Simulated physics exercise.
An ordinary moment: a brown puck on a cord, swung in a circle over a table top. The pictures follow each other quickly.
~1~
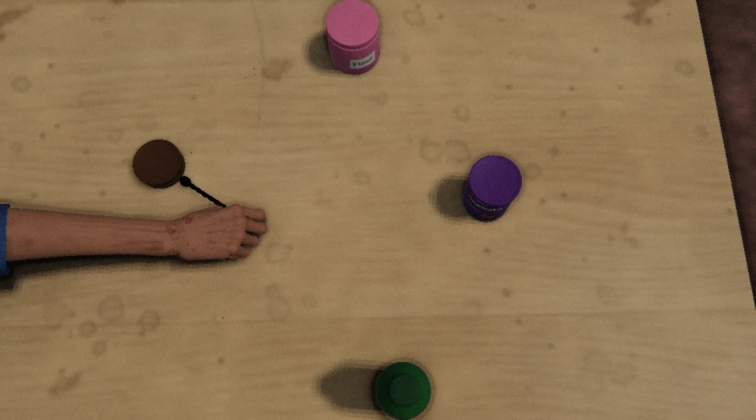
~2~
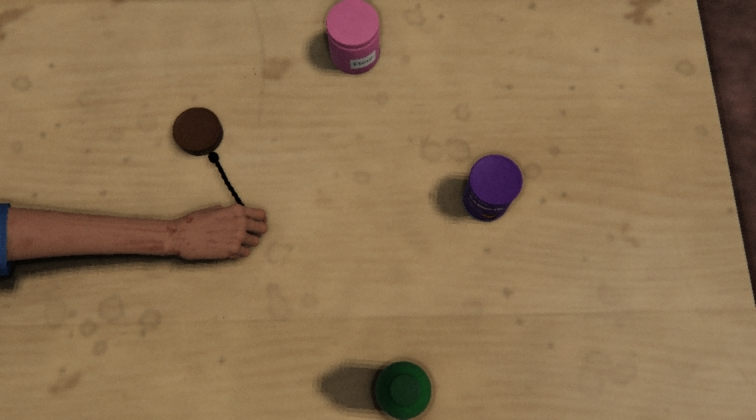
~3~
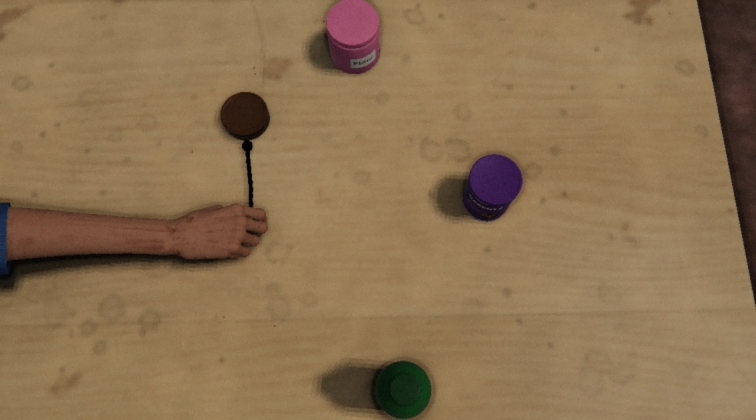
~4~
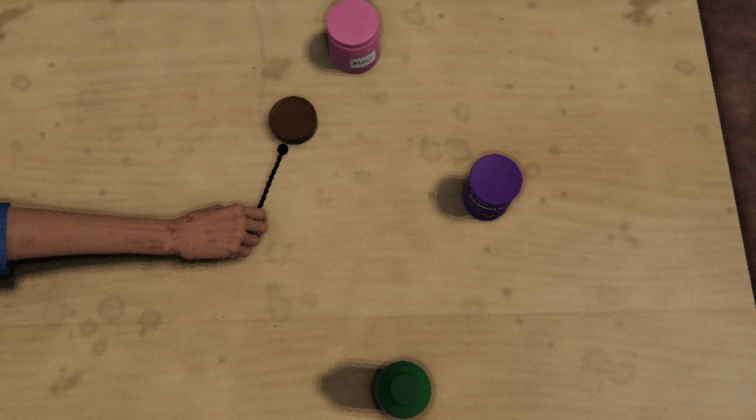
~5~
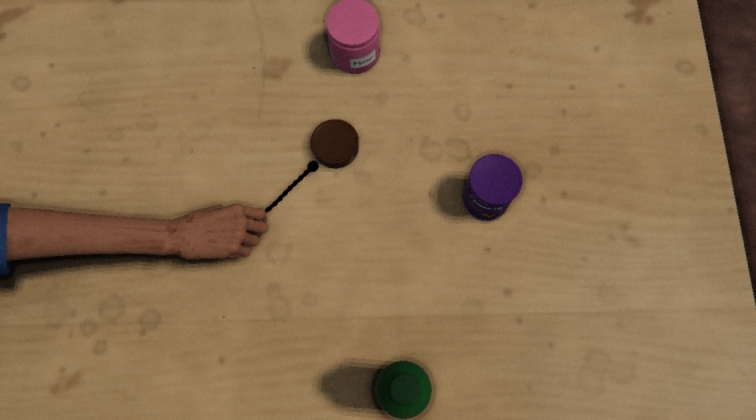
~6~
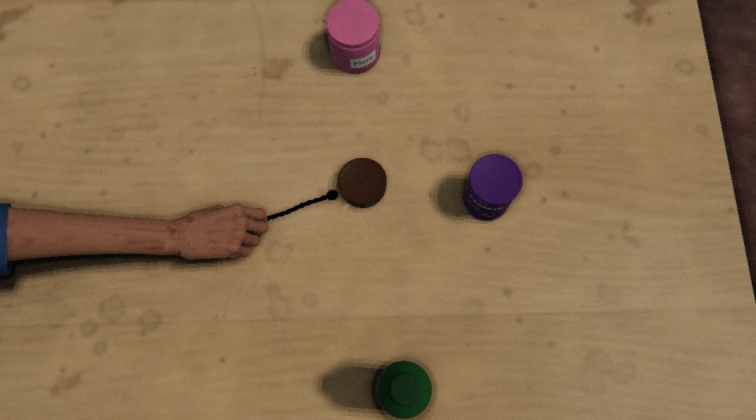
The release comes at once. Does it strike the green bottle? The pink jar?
The green bottle is struck. The pink jar remains clear.
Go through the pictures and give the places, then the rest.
In the first picture, brown puck (157, 161); green bottle (405, 390); pink jar (352, 22); purple tin (496, 180).
In the second picture, brown puck (196, 128).
In the third picture, brown puck (244, 113).
In the fourth picture, brown puck (293, 118).
In the fifth picture, brown puck (335, 141).
In the sixth picture, brown puck (362, 180); green bottle (406, 389); pink jar (353, 21); purple tin (496, 179); going round clockwise.
Then, 0.08 s past the final frame, puck near (383, 279).
Then, 0.20 s past the final frame, puck near (408, 402); green bottle pushed aside.
When it is over, puck out of view; green bottle knocked over. The green bottle gets hit and the pink jar escapes it.
